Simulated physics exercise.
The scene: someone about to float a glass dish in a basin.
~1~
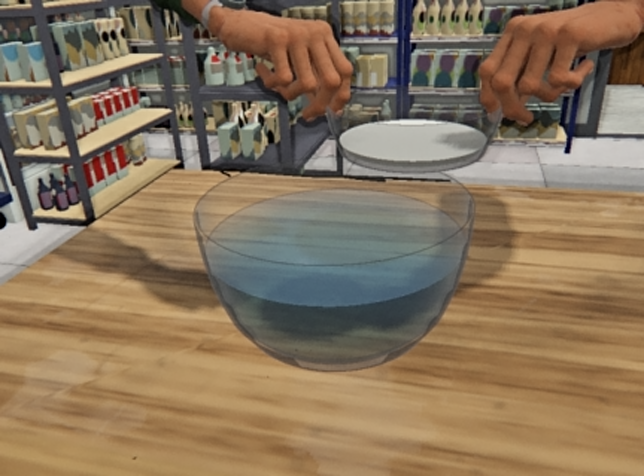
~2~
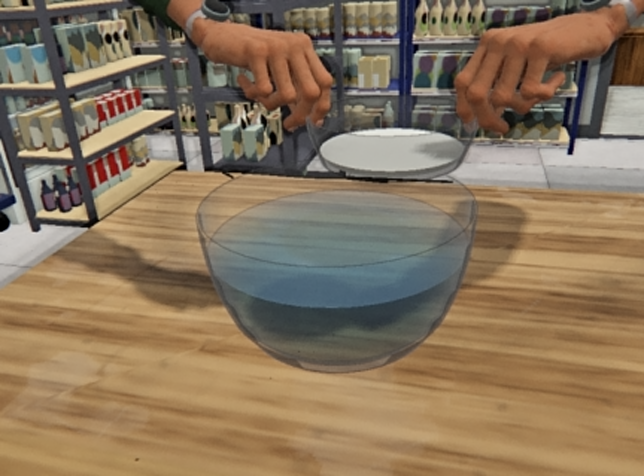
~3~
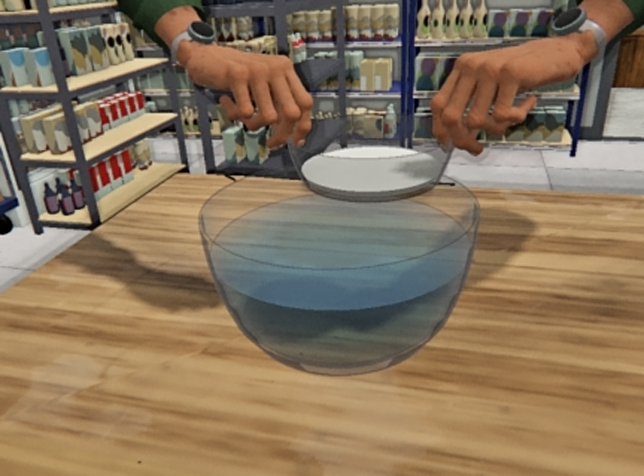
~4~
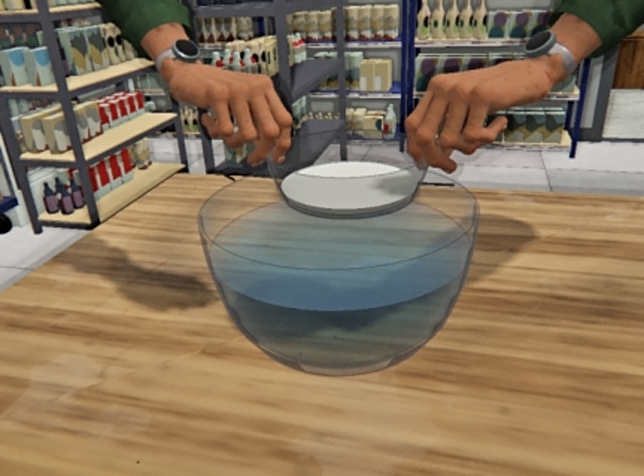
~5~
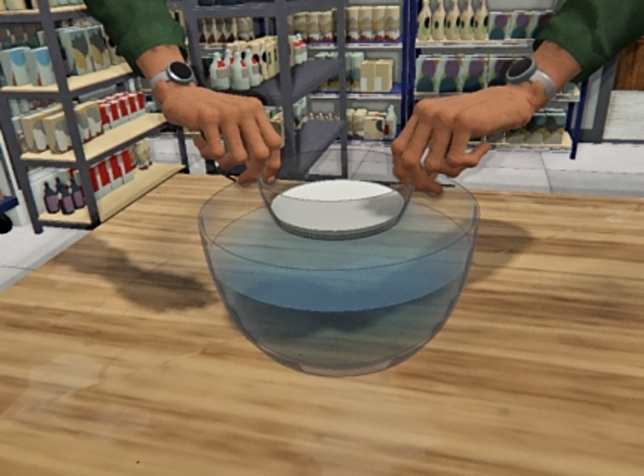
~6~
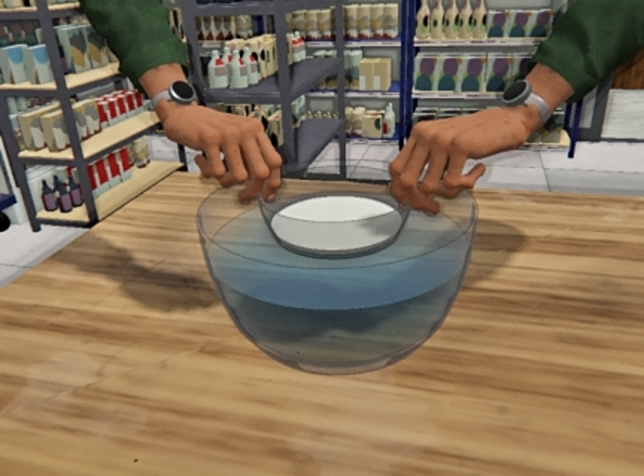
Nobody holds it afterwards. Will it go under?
The dish floats.
A moment on, the dish dips into the water.
Further on, it bobs and steadies.
When it is over, the dish floats with about half of its side showing.
